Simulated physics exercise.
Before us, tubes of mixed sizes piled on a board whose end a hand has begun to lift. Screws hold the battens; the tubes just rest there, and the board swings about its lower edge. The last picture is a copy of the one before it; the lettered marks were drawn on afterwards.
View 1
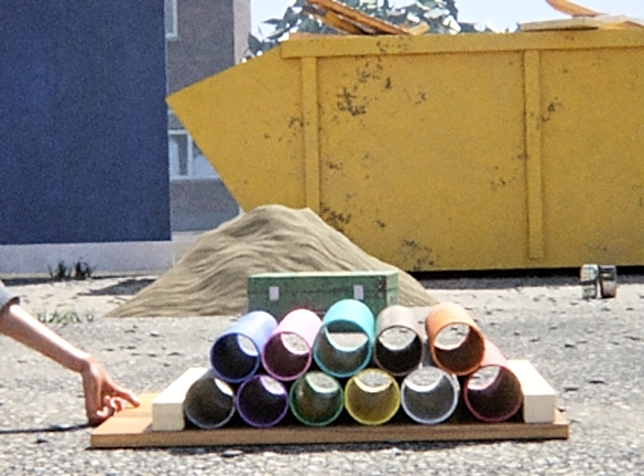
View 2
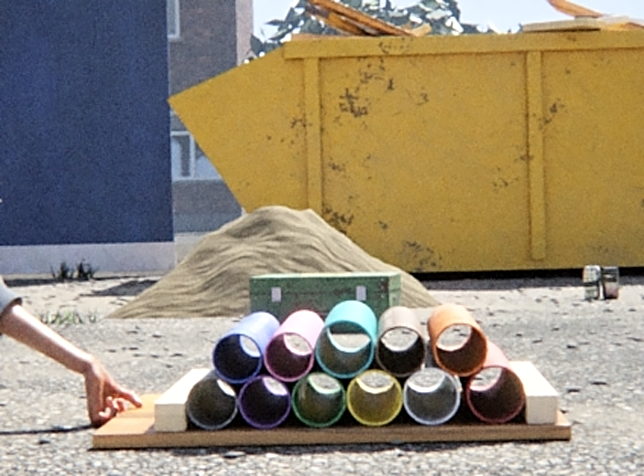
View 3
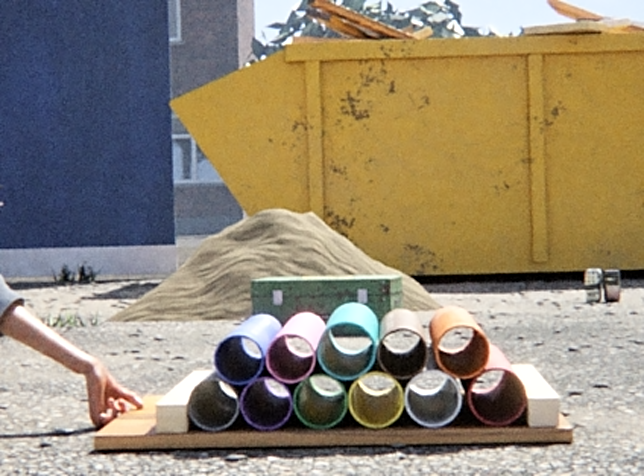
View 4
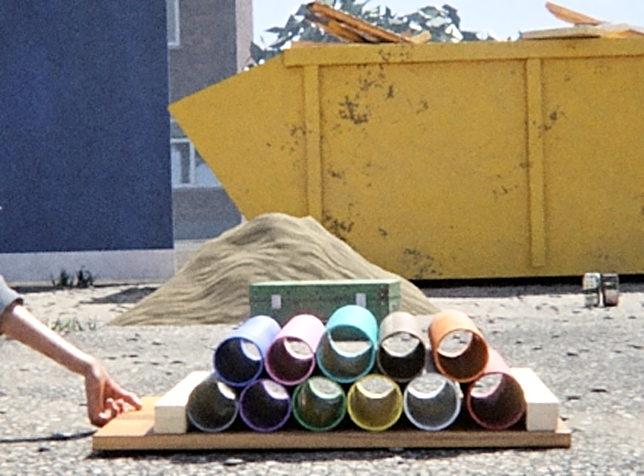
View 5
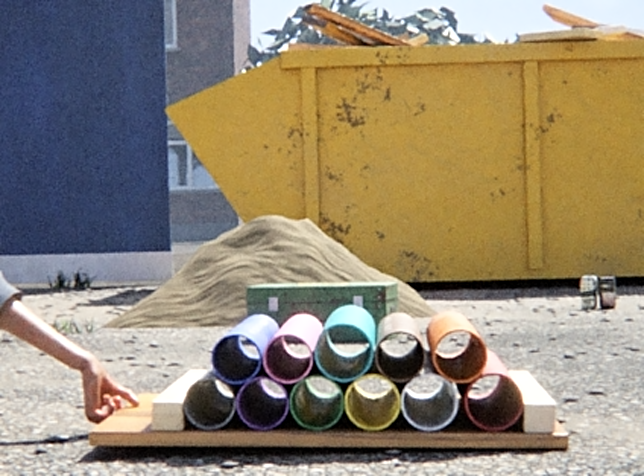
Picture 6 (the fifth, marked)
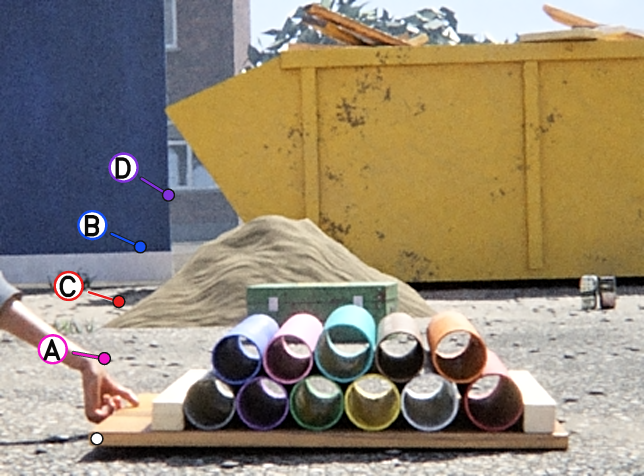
Colourful tubes resting stacked in two rows between pale blocks on a board, a hand holding its left end, barely moving.
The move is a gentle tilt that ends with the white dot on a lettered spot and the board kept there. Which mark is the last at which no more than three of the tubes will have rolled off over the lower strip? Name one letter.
The answer is mark B.
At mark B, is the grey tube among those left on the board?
The grey tube: Yes.
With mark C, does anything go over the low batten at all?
At C: No.
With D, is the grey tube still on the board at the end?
The grey tube: Yes.
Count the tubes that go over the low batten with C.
The count is none.
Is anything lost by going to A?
No, at A.
On the copy, A at (104, 358); B at (140, 247); C at (119, 301); D at (168, 195); the white dot at (97, 439).
On B. First, board at 16°.
Then, board at 26°.
Finally, board at 26°, none over the low batten.
By contrast, A none over the low batten; C none over the low batten; D five over the low batten.
